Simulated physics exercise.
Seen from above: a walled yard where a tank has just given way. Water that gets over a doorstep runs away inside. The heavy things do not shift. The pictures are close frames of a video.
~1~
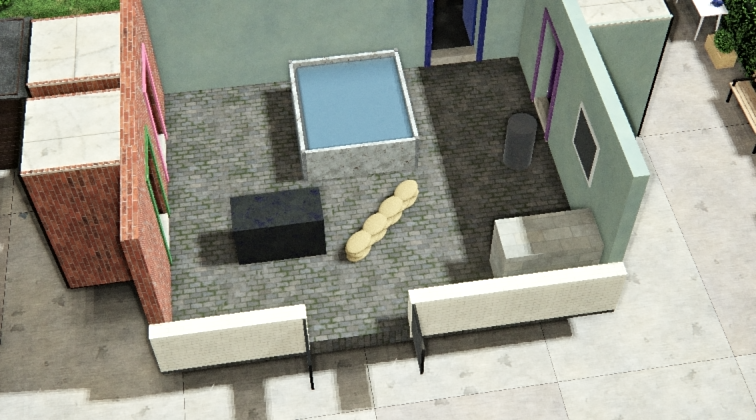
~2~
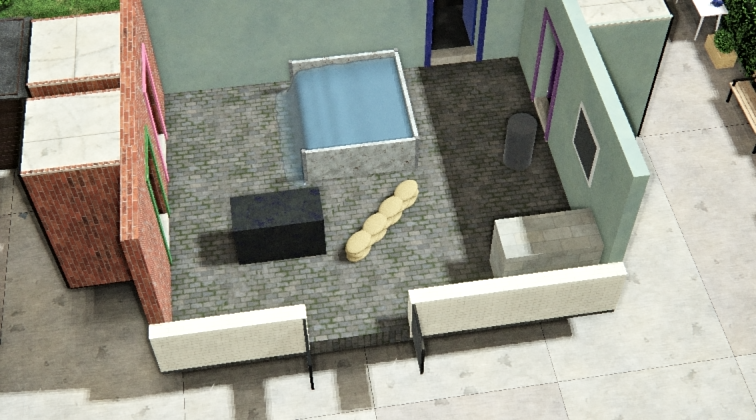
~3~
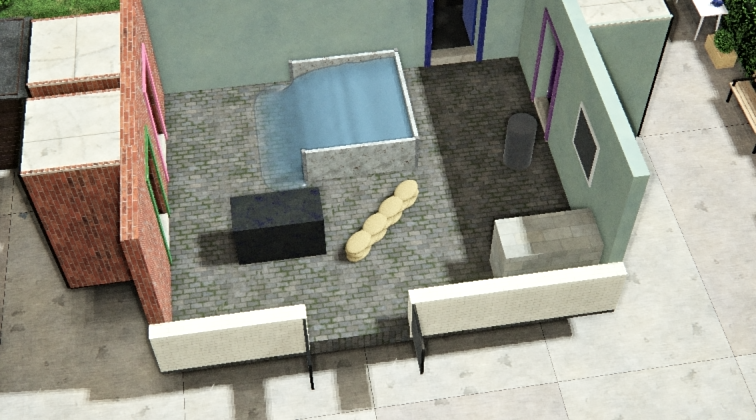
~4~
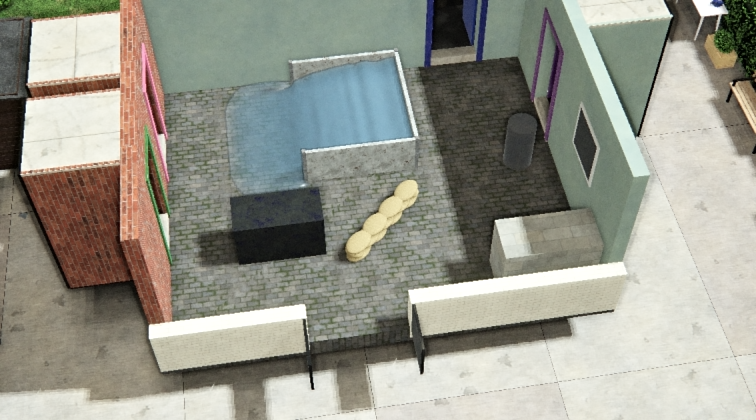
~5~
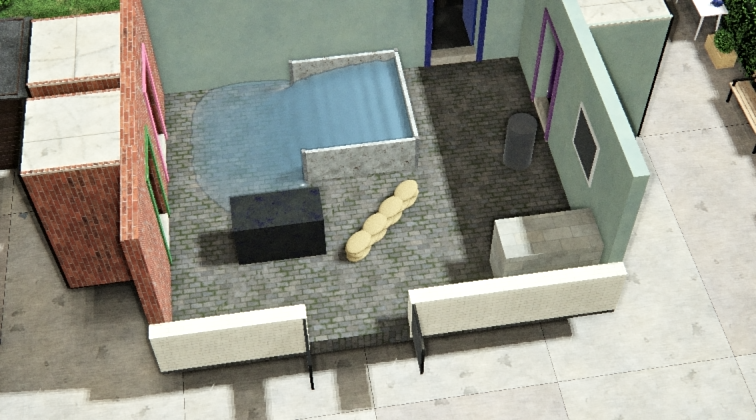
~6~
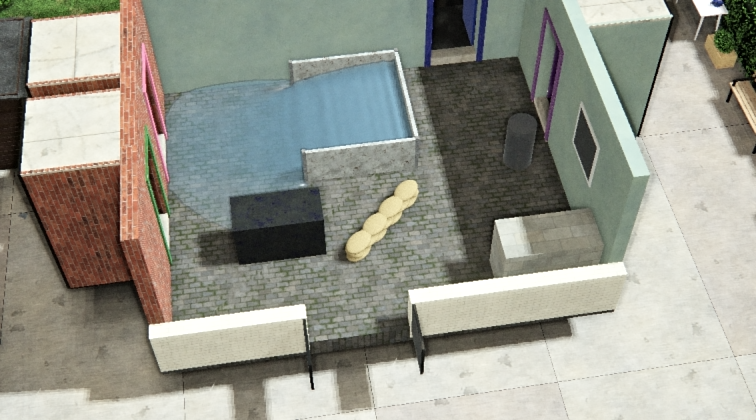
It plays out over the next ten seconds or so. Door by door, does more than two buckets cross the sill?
In the end: The green door takes more than that; the purple door stays under that; the pink door takes more than that; the blue door stays under that.
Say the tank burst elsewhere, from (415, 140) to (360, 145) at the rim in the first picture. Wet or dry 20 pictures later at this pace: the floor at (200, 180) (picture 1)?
There: Wet.
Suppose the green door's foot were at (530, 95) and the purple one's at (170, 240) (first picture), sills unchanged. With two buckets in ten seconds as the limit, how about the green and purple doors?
My reading: Green takes less; purple takes more.
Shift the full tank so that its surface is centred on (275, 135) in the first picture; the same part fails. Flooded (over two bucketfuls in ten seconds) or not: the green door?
One by one: The green door is over.
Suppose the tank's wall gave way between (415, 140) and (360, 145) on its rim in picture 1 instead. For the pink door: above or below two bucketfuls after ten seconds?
One by one: Pink door is under.
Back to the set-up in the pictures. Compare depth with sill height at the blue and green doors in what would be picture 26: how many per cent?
About 0 and 140 per cent.
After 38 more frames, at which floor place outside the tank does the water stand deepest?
Near (376, 187).
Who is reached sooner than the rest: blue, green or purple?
First comes the door marked green.
A moment on, water covers 30 % of the floor; the green door wet at the sill, nothing in, the purple door not reached, the pink door over two buckets in, the blue door not reached.
Next, water covers 35 % of the floor; the green door over two buckets in, the purple door not reached, the pink door far over two buckets in, the blue door not reached.
Then, water covers 40 % of the floor; the green door over two buckets in, the purple door not reached, the pink door far over two buckets in, the blue door not reached.
Later, water covers 80 % of the floor; the green door over two buckets in, the purple door wet at the sill, nothing in, the pink door far over two buckets in, the blue door wet at the sill, nothing in.
In the end, water covers 95 % of the floor; the green door over two buckets in, the purple door wet at the sill, nothing in, the pink door far over two buckets in, the blue door wet at the sill, nothing in.
